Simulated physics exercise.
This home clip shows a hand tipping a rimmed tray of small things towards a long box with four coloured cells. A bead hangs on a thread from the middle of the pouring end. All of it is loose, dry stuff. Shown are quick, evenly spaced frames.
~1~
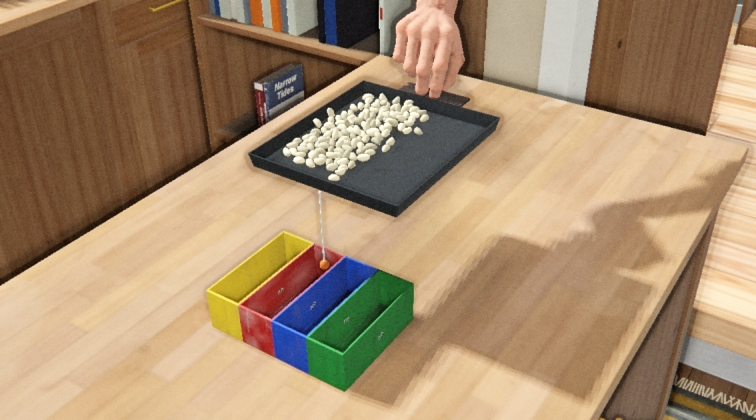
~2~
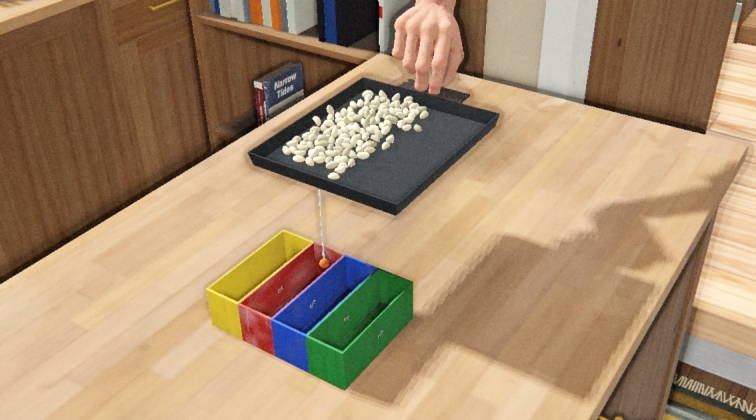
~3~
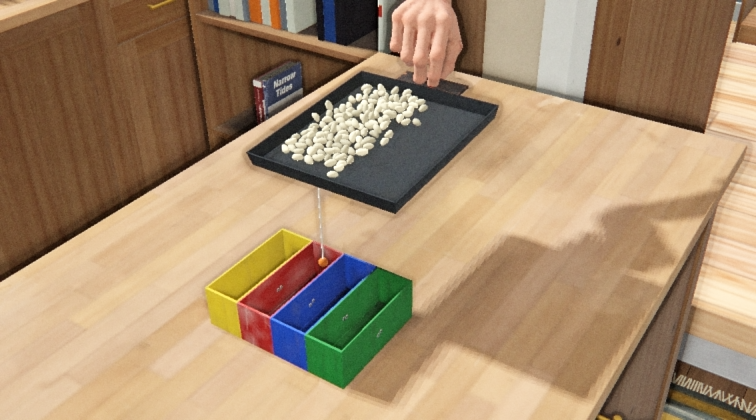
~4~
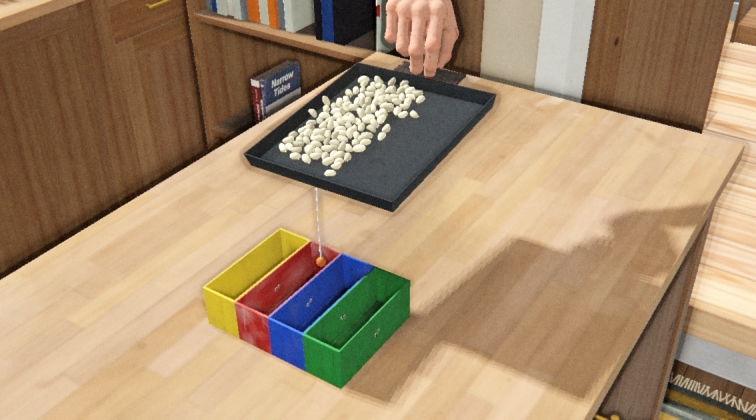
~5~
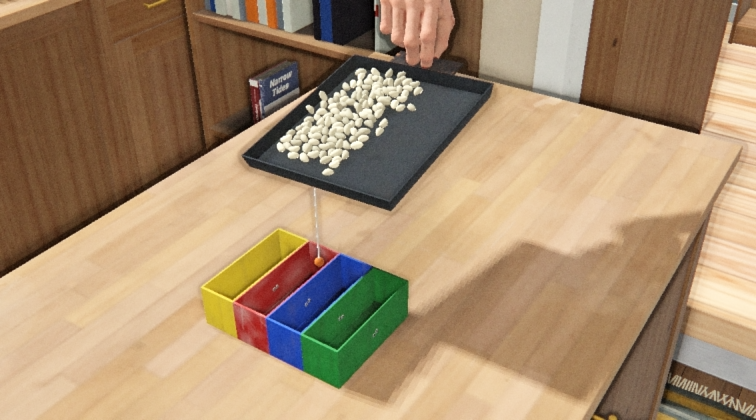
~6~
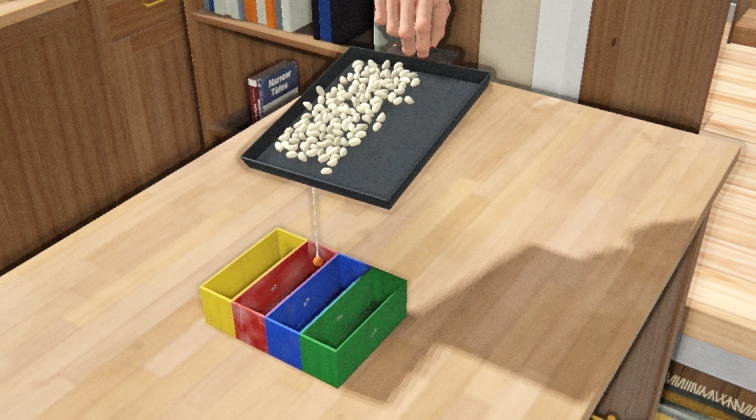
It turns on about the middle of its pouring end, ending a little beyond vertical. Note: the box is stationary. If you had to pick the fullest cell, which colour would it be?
It would be yellow.
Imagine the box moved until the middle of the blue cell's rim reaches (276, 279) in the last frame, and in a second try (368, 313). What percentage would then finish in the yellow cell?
Roughly 10% on the first try and 10% on the second.
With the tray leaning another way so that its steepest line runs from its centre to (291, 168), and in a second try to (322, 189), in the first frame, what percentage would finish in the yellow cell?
Close to 60 percent first and close to 40 percent second.
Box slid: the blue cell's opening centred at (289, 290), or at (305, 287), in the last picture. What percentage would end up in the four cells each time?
Near 100 and 100 percent respectively.
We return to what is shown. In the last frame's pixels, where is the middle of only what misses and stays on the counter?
Their resting centre is at about (177, 303).
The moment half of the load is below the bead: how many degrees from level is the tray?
About 105 degrees.
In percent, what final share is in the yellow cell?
Result: Some 60 % of the load.
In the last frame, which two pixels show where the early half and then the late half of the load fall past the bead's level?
The opening half passes (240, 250), the closing half (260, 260).
Just after the last frame, tray tipped steeply; almost all on the tray; just a few in the yellow cell.
A moment on, tray tipped right over; almost all on the tray; just a few in the yellow cell; about a tenth falling or outside the box.
Further on, tray tipped past a quarter turn; roughly half in the yellow cell; about a tenth in the red cell; about a tenth in the blue cell; roughly a quarter falling or outside the box.
When it is over, tray tipped past a quarter turn; roughly half in the yellow cell; about a tenth in the red cell; about a tenth in the blue cell; not one in the green cell; roughly a quarter outside the box.
